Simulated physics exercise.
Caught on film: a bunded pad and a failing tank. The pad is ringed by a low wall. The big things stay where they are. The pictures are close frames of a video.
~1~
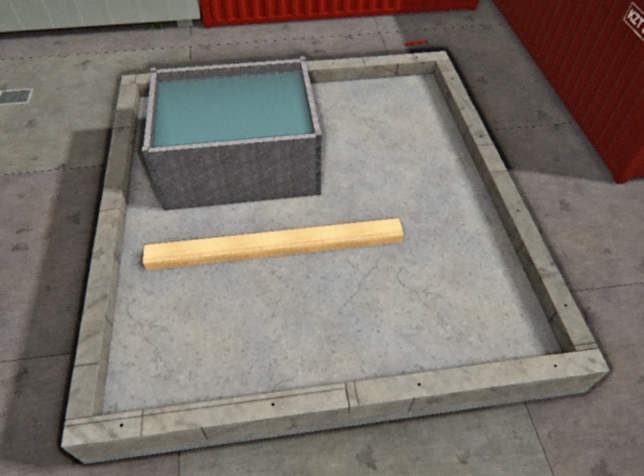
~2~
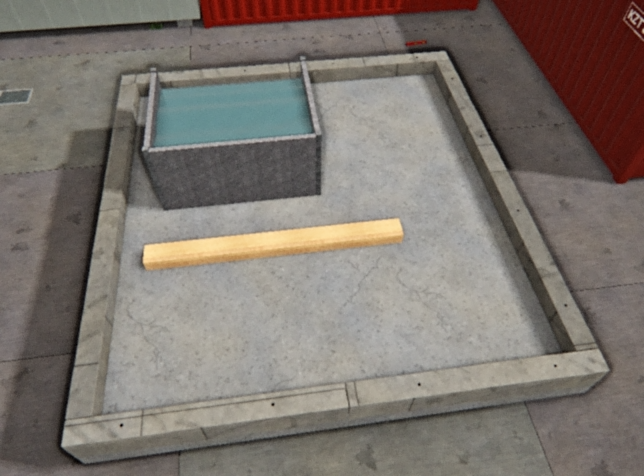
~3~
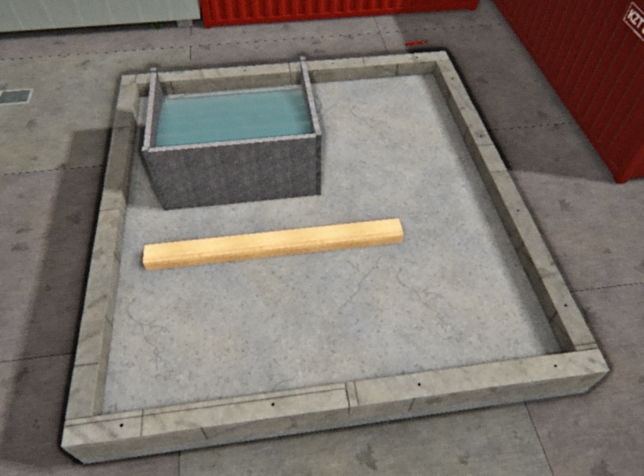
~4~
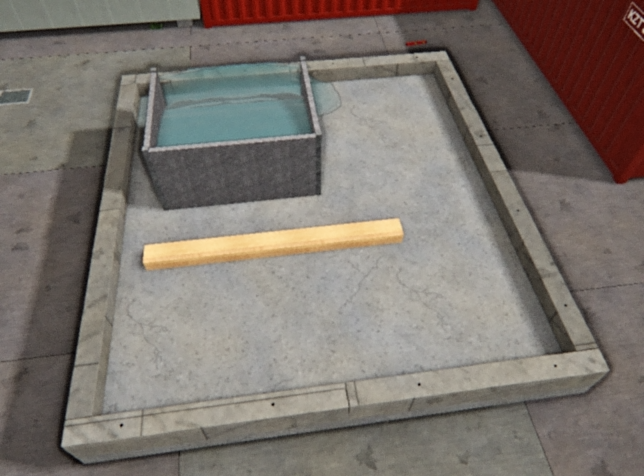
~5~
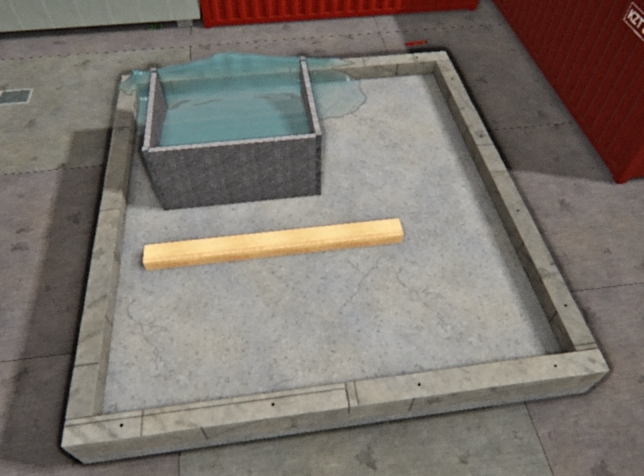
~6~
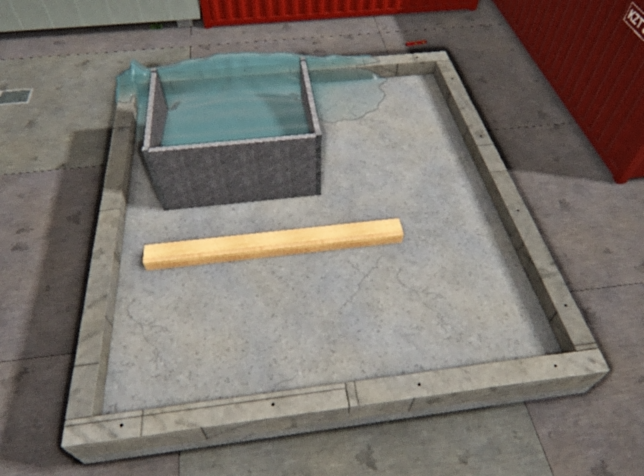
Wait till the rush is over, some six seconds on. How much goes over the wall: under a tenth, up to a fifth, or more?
It loses above a fifth.
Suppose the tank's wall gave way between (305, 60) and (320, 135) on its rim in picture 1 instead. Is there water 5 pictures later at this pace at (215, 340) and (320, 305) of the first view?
As listed: Clear, dry.
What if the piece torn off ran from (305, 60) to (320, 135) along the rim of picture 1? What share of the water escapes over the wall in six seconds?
Close to 18 %.
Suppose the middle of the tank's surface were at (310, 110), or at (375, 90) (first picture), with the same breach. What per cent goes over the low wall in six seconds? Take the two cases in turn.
Near 36 and 40 in a hundred.
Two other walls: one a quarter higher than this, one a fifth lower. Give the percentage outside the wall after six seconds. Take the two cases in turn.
About 30 and 48 per cent.
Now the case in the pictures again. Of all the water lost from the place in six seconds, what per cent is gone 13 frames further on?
Near 100 in a hundred.
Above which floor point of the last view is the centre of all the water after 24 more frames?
At about (287, 173).
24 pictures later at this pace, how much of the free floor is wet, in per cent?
Roughly 75 per cent.
A moment on, water covers 20 % of the floor; the low wall has let 18 % over.
Next, water covers 25 % of the floor; the low wall has let 27 % over.
Then, water covers 40 % of the floor; the low wall has let 39 % over.
Later, water covers 60 % of the floor; the low wall has let 40 % over.
In the end, water covers 75 % of the floor; the low wall has let 40 % over.
